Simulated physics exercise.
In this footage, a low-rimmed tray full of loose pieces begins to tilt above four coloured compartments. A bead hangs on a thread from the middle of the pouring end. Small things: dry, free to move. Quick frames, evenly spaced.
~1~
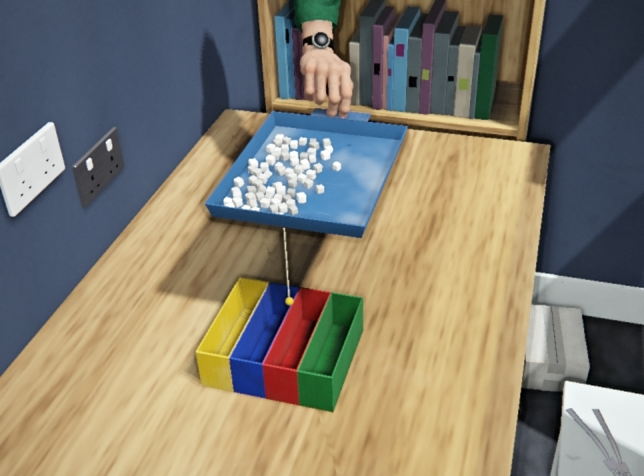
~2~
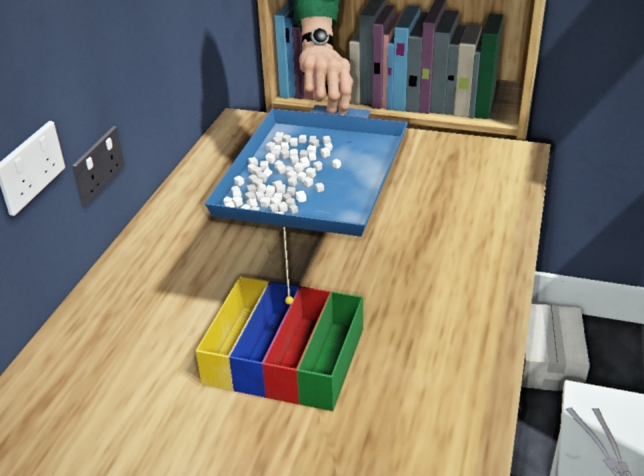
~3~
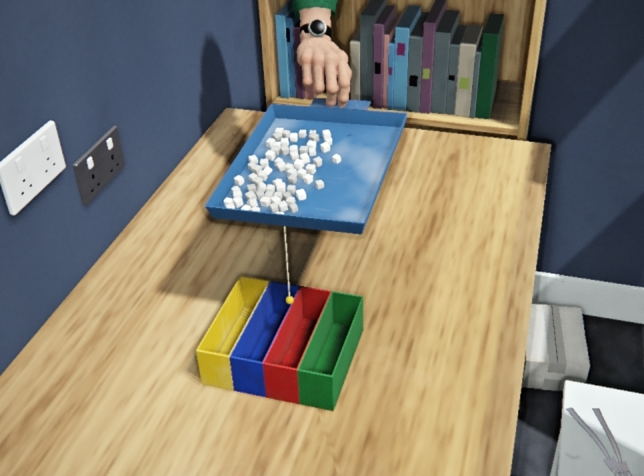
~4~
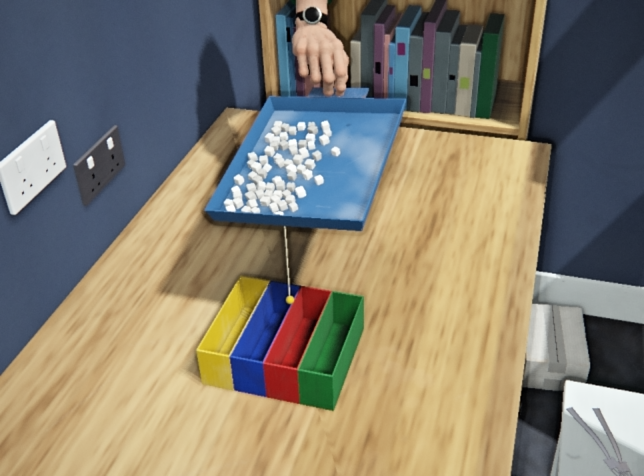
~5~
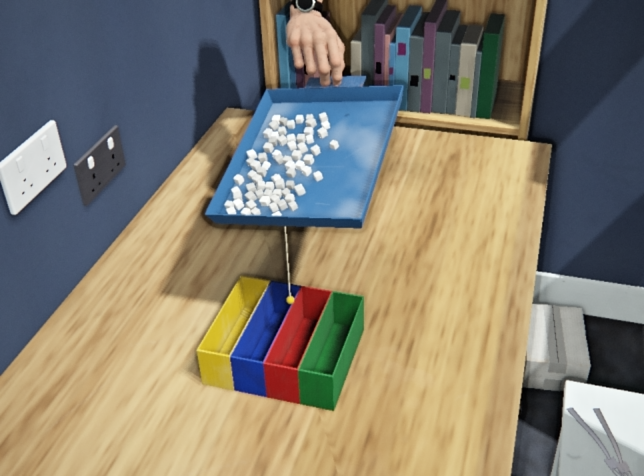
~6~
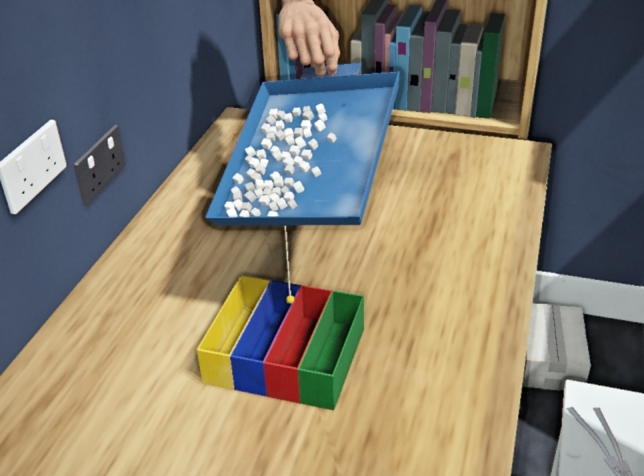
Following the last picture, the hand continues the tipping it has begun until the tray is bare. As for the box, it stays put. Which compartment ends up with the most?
The yellow one.
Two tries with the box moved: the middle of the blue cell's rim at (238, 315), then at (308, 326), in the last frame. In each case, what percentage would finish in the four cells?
First placement near 90 percent, second near 0 percent.
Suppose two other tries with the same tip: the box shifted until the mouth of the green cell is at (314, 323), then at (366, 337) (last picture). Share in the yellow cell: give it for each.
Trial 1 near 70 percent, trial 2 near 0 percent.
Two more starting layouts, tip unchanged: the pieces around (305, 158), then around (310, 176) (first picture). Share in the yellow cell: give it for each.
First try 50 %, second try 50 %.
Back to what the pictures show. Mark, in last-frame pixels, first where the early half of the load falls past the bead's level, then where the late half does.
I'd say around (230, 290) at first, then around (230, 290).
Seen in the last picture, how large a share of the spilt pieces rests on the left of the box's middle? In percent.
I'd put it at around 100 per cent.
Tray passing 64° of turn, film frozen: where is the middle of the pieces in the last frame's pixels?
Somewhere around pixel (245, 186) in the last picture.
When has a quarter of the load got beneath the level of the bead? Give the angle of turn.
About 115 degrees.
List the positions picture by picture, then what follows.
In the first picture, corners of the pouring end at (210, 202) and (361, 223), level; middle of the load at (281, 171), sugar cubes; bead on its thread at (289, 301); yellow cell at (215, 368); blue cell at (248, 375); red cell at (281, 381); green cell at (315, 388).
In the second picture, corners of the pouring end at (210, 202) and (361, 222), level; middle of the load at (281, 169).
In the third picture, corners of the pouring end at (210, 204) and (361, 220), tipped barely, lowest at the left corner; middle of the load at (281, 166).
In the fourth picture, corners of the pouring end at (210, 207) and (359, 217), tipped a little, lowest at the left corner; middle of the load at (280, 163).
In the fifth picture, corners of the pouring end at (210, 211) and (358, 215), tipped clearly, lowest at the left corner; middle of the load at (279, 159).
In the sixth picture, corners of the pouring end at (211, 214) and (356, 213), tipped clearly, lowest at the left corner; middle of the load at (278, 156); yellow cell at (216, 366); blue cell at (249, 373); red cell at (282, 379); green cell at (316, 386).
Soon, tray tipped steeply; all on the tray.
A while on, tray tipped past a quarter turn; nearly all on the tray; a stray few in the yellow cell.
Towards the end, tray tipped past a quarter turn; about half in the yellow cell; about half falling or outside the box.
Finally, tray tipped past a quarter turn; about half in the yellow cell; none in the green cell; none in the red cell; none in the blue cell; about half outside the box.
